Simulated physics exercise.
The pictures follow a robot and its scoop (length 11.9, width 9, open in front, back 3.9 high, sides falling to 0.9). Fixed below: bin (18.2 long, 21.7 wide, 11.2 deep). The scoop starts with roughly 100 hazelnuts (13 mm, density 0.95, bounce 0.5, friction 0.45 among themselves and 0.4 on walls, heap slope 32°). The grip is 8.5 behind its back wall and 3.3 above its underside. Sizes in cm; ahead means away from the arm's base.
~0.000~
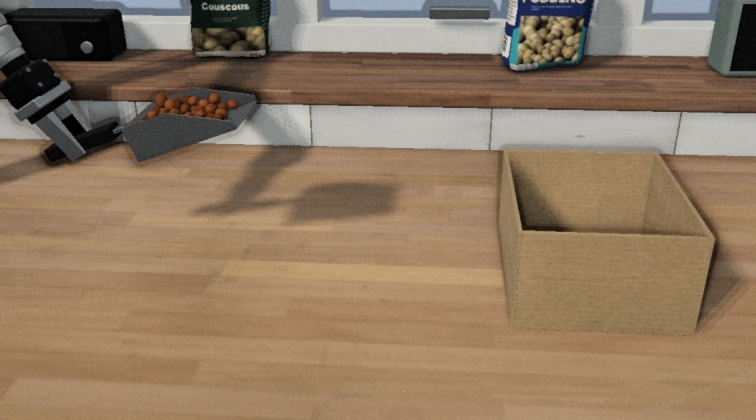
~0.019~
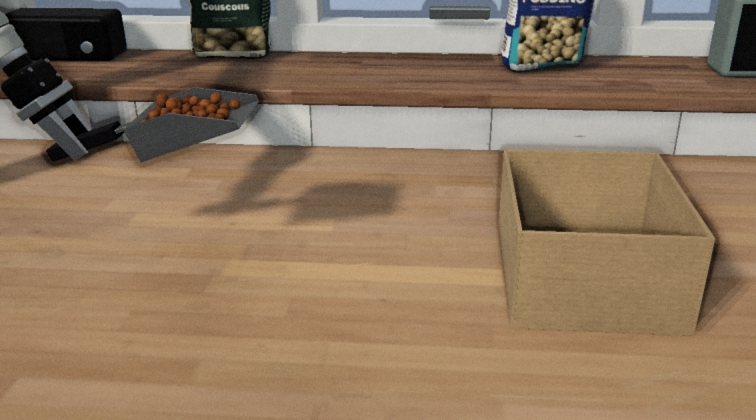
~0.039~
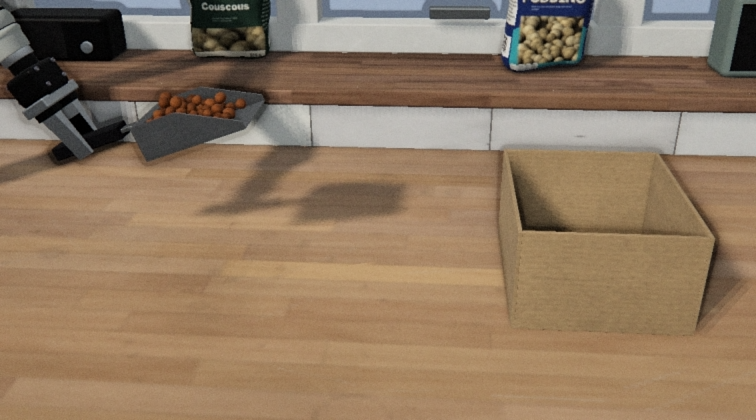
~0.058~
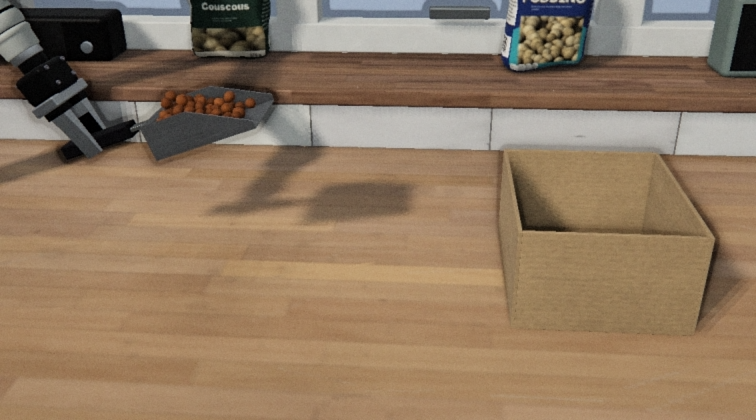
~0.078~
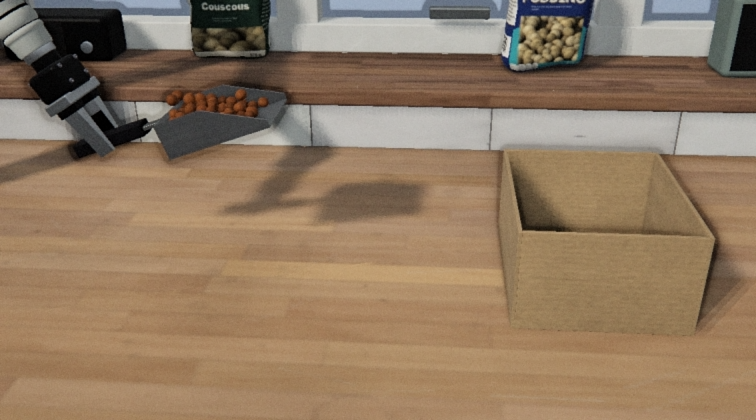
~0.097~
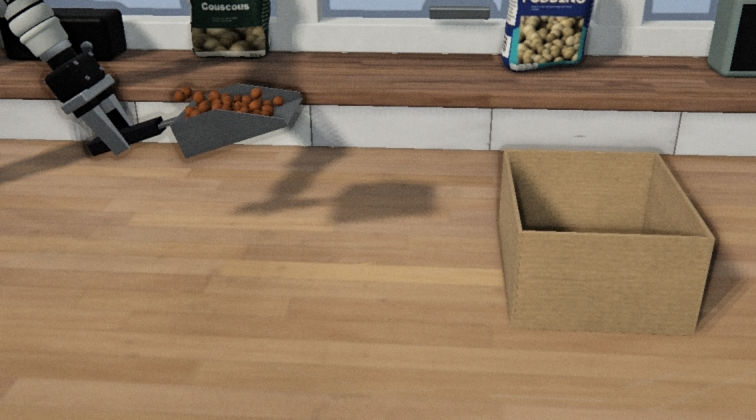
Robot arm holding a grey scoop of round brown nuts, moving it slowly rightward above a wooden counter with an open cardboard box.
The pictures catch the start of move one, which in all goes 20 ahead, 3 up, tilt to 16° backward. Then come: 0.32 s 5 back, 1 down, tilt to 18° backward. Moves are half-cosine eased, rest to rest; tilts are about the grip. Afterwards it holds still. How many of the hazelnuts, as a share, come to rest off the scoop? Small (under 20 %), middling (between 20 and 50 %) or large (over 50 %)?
Off the scoop the share is middling, between 20 and 50 %.
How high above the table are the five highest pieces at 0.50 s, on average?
Roughly 22 cm.
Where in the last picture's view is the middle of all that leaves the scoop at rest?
Near (451, 270).
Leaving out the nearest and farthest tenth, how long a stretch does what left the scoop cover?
About 16 cm.
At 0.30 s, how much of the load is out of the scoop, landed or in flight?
Near 0 per cent so far.
After 0.30 s, tilted 16° backward, highest piece 23 above the table; 103 on the scoop, 1 on the table or floor, 1 in flight or on a rim.
After 0.50 s, tilted 18° backward, highest piece 22 above the table; 71 on the scoop, 2 on the table or floor, 32 in flight or on a rim.
After 0.80 s, tilted 18° backward, highest piece 21 above the table; 70 on the scoop, 31 on the table or floor, 4 in flight or on a rim.
After 1.85 s, tilted 18° backward, highest piece 21 above the table; 70 on the scoop, 35 on the table or floor.
In the end, 70 on the scoop, 35 on the table or floor. That is 33 % off the scoop.
